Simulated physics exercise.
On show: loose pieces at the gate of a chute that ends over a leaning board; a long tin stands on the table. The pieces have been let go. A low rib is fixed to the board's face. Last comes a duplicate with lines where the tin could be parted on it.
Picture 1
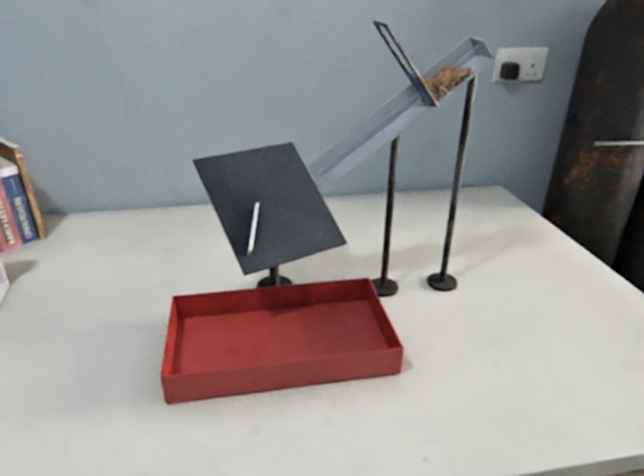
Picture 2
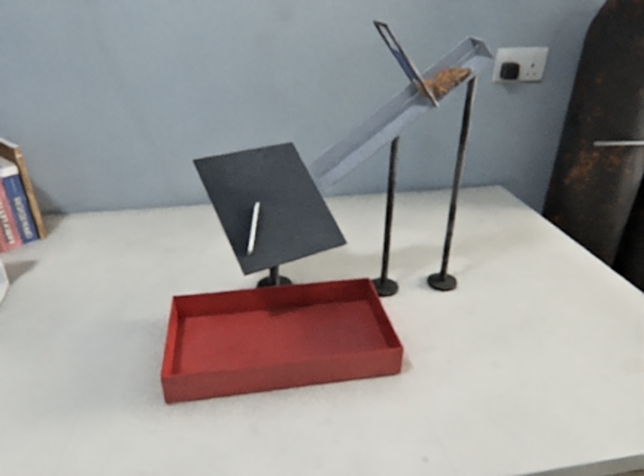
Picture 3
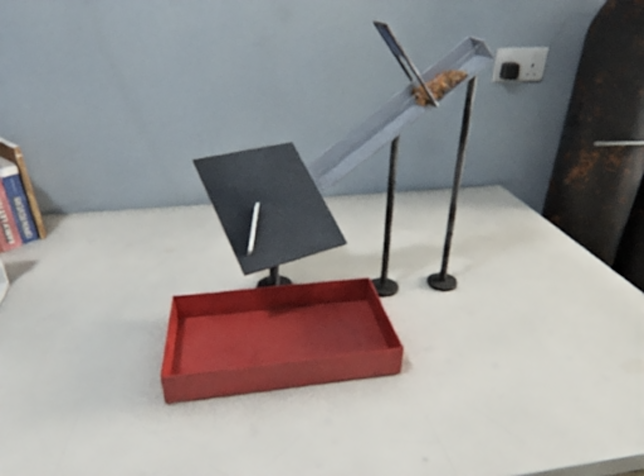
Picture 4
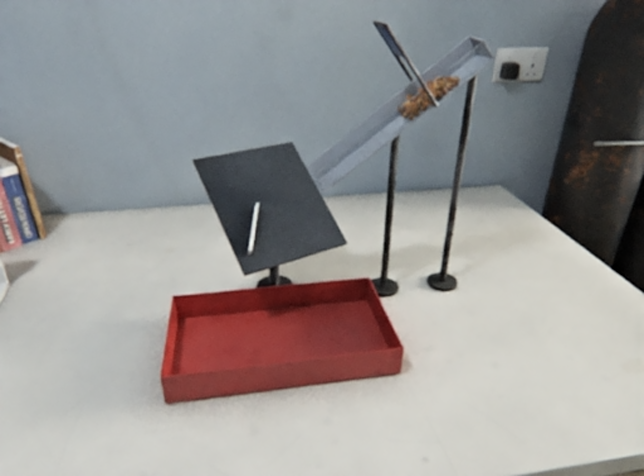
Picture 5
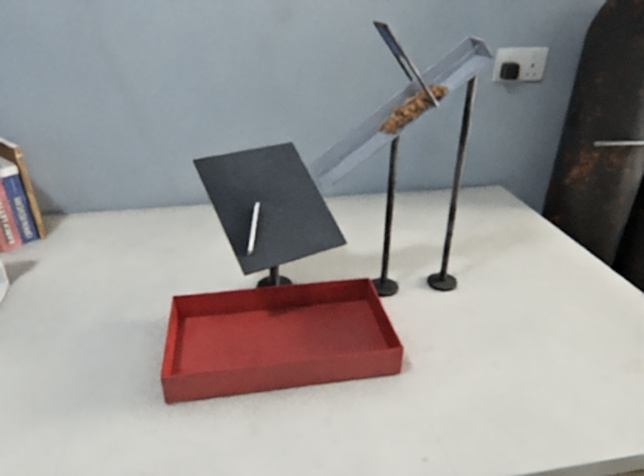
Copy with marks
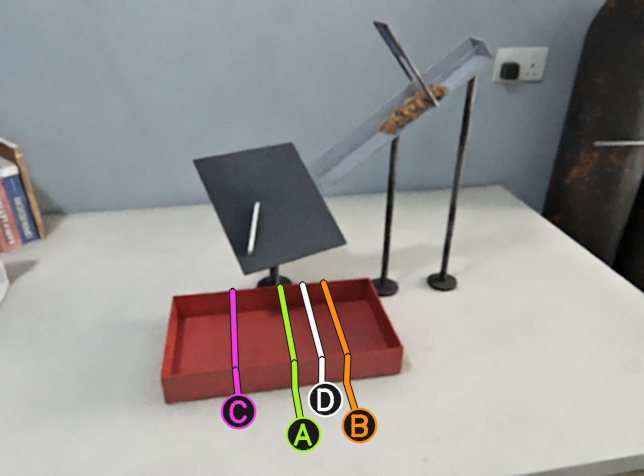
A red tin sat on a white table before a tilted dark board, and behind it small brown pieces slipped under a raised gate and slid a short way down a clear, sloping chute.
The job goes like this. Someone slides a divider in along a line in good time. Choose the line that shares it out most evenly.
Take A.
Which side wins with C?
More lands on the right.
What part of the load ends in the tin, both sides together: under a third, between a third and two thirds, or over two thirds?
It is over two thirds.
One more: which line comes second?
That would be D.
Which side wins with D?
More lands on the left.
On the marked copy, line A crosses the front rim at (294, 361); line B crosses the front rim at (347, 355); line C crosses the front rim at (235, 368); line D crosses the front rim at (321, 358).
Choosing A, of what is caught, roughly two thirds on the left of the divider, roughly a third on the right.
Choosing B, of what is caught, almost all on the left of the divider, about a tenth on the right.
Choosing C, of what is caught, not one piece on the left of the divider, every piece on the right.
Choosing D, of what is caught, the larger part on the left of the divider, roughly a quarter on the right.
